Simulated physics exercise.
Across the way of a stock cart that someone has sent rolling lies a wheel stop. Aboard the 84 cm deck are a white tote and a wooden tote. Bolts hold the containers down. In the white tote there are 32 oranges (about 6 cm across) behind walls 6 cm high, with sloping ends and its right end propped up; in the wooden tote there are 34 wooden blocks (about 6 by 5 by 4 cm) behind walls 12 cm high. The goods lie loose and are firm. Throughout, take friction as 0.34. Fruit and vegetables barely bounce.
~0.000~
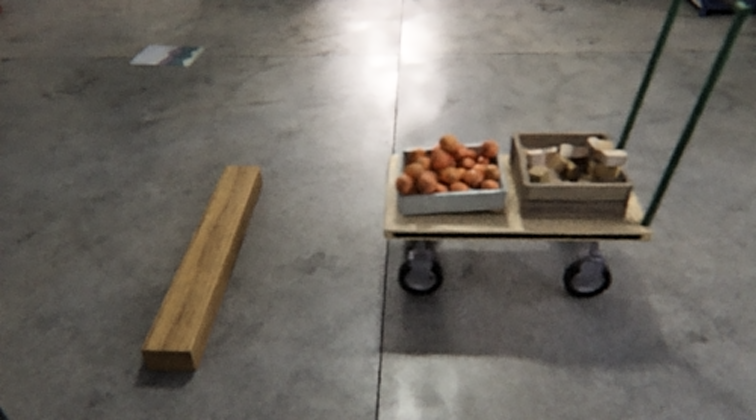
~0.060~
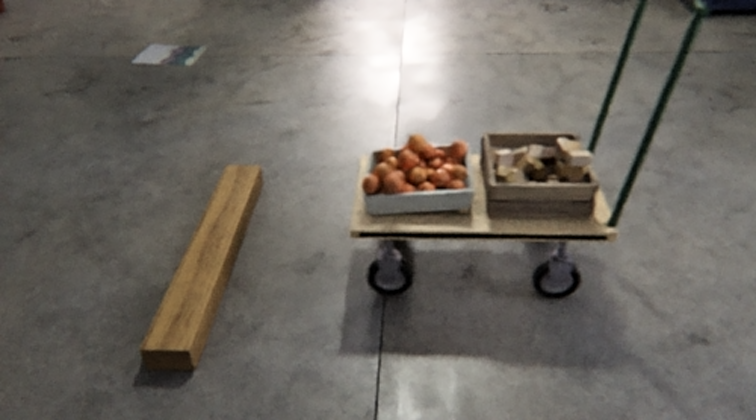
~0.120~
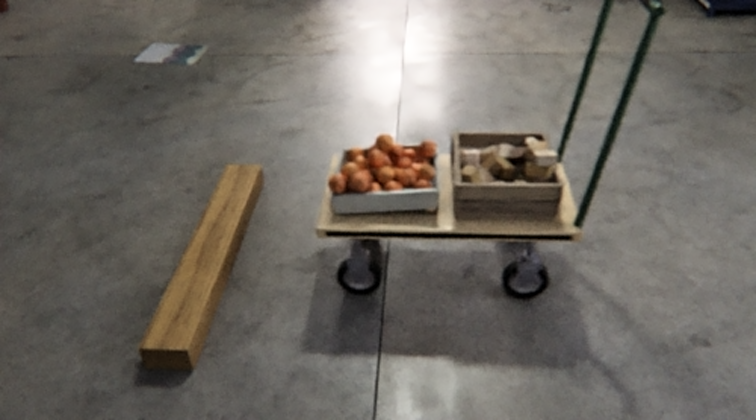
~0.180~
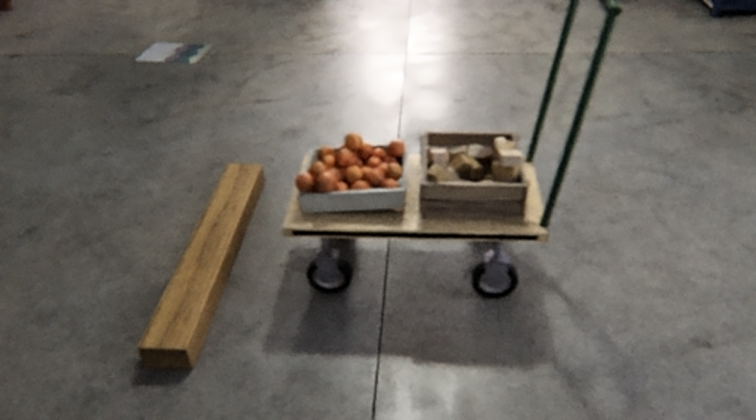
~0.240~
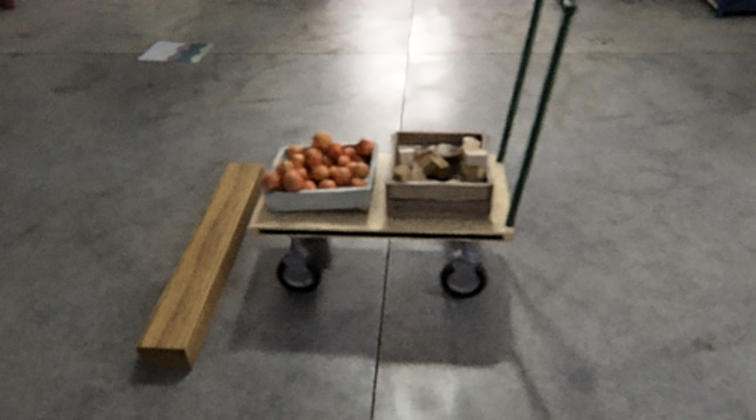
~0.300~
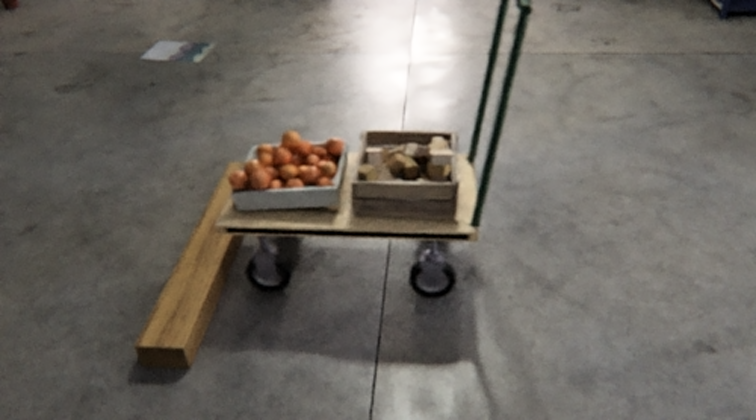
A smooth grey concrete floor with dark joint lines and a bright patch of reflected light is seen from above by a still camera. A flat wooden cart with green handle posts at its right carries a white box of orange, round fruit beside a wooden crate of pale blocks, while a timber beam lies at left. The cart rolls steadily leftward, its load riding along, until its left end overlaps the beam's far part in view.
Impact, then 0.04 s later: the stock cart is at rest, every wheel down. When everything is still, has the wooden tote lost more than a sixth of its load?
No.
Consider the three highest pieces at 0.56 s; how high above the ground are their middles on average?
Close to 54 cm up.
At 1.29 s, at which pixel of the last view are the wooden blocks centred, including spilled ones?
The middle is around (361, 174).
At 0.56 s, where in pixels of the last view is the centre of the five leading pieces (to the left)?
Near (155, 190) in pixels.
After 0.34 s, the wheels strike.
After 0.44 s, 4 of 32 out of the white tote and 0 of 34 out of the wooden tote.
After 0.56 s, 7 of 32 out of the white tote and 0 of 34 out of the wooden tote.
After 0.79 s, 8 of 32 out of the white tote and 2 of 34 out of the wooden tote.
Final count (at 1.29 s), 8 of 32 out of the white tote and 2 of 34 out of the wooden tote. Asked share, 2 of 34, 6 per cent.
